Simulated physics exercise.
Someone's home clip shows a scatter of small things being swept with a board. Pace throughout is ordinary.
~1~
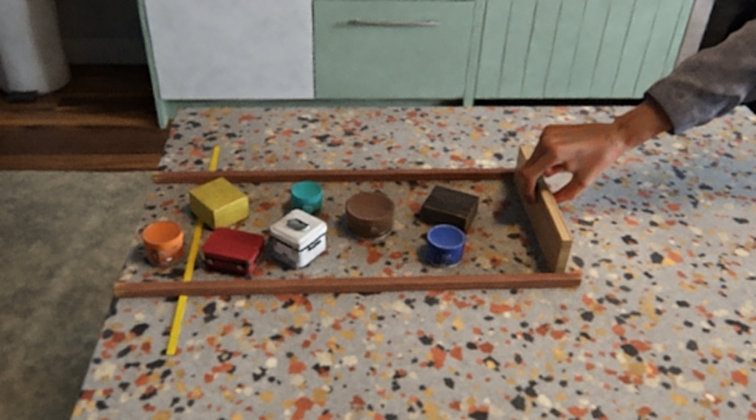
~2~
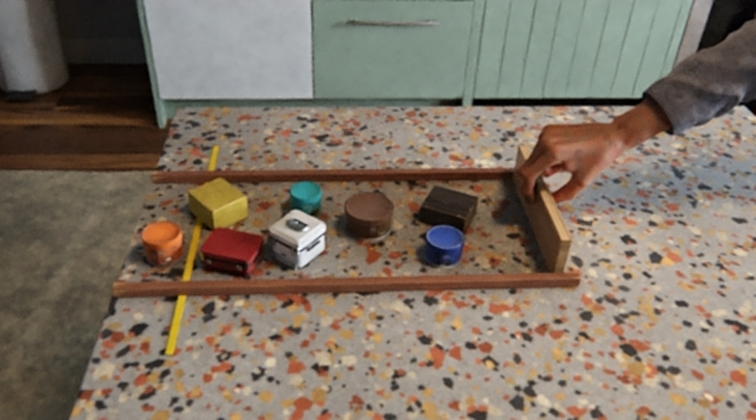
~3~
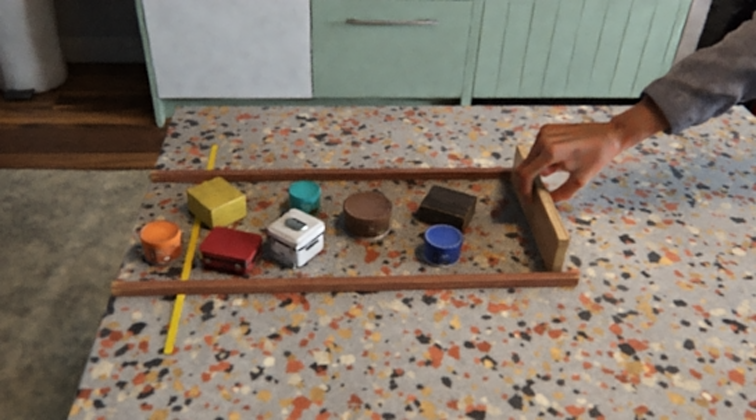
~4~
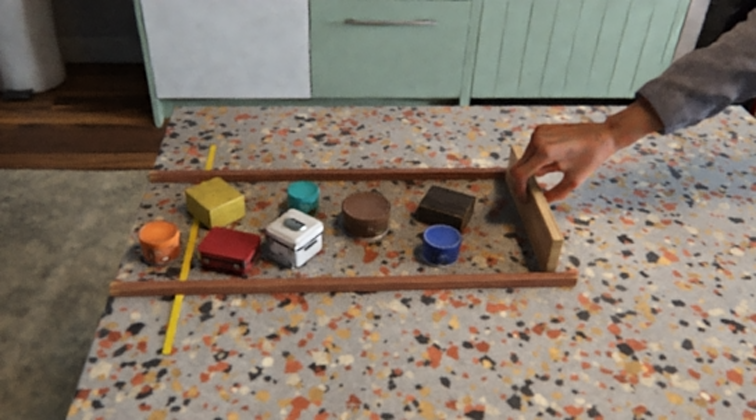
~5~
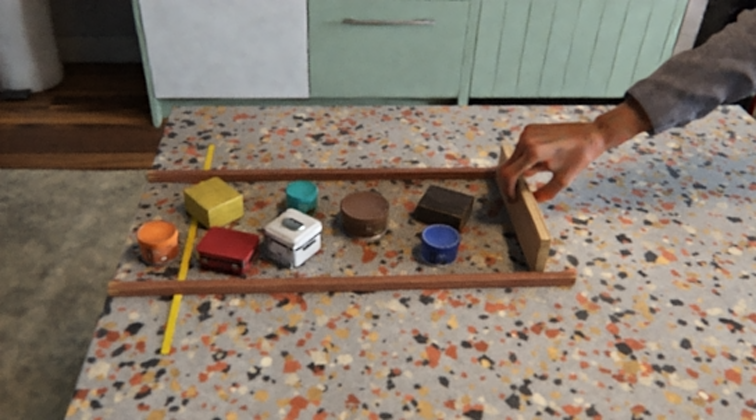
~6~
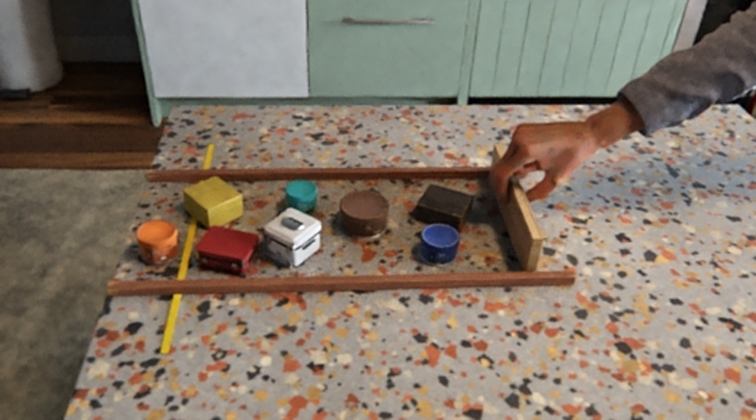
A hand slides a wooden board slightly left between two rails toward several small containers.
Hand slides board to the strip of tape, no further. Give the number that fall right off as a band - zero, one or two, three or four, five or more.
From what I see, the table loses three or four of them.
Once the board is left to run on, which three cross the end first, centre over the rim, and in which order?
First the orange tin, next the red case, last the brown pot.
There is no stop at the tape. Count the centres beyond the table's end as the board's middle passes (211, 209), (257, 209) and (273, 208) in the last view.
First 2, then 1, then 1.
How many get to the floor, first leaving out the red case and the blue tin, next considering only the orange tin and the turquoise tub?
First try 1, second try 2.
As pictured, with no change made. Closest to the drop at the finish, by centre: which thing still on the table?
I'd say the white case.
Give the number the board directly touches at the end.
All in all, 3.
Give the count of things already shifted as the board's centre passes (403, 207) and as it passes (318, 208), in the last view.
First 3 and then 7.
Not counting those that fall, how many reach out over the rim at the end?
2 in all.
A little later, none off yet; orange tin at rest near (158, 243); yellow block at rest near (213, 202); red case at rest near (229, 251).
Next, none off yet; orange tin at rest near (158, 243); yellow block at rest near (211, 202); red case moving near (218, 253).
Later still, one off so far; orange tin tilted well over near (87, 315); yellow block shifted about its own width near (174, 190); red case shifted well along near (126, 261).
When it is over, the number that fall off is three or four; down, brown pot, red case and orange tin.
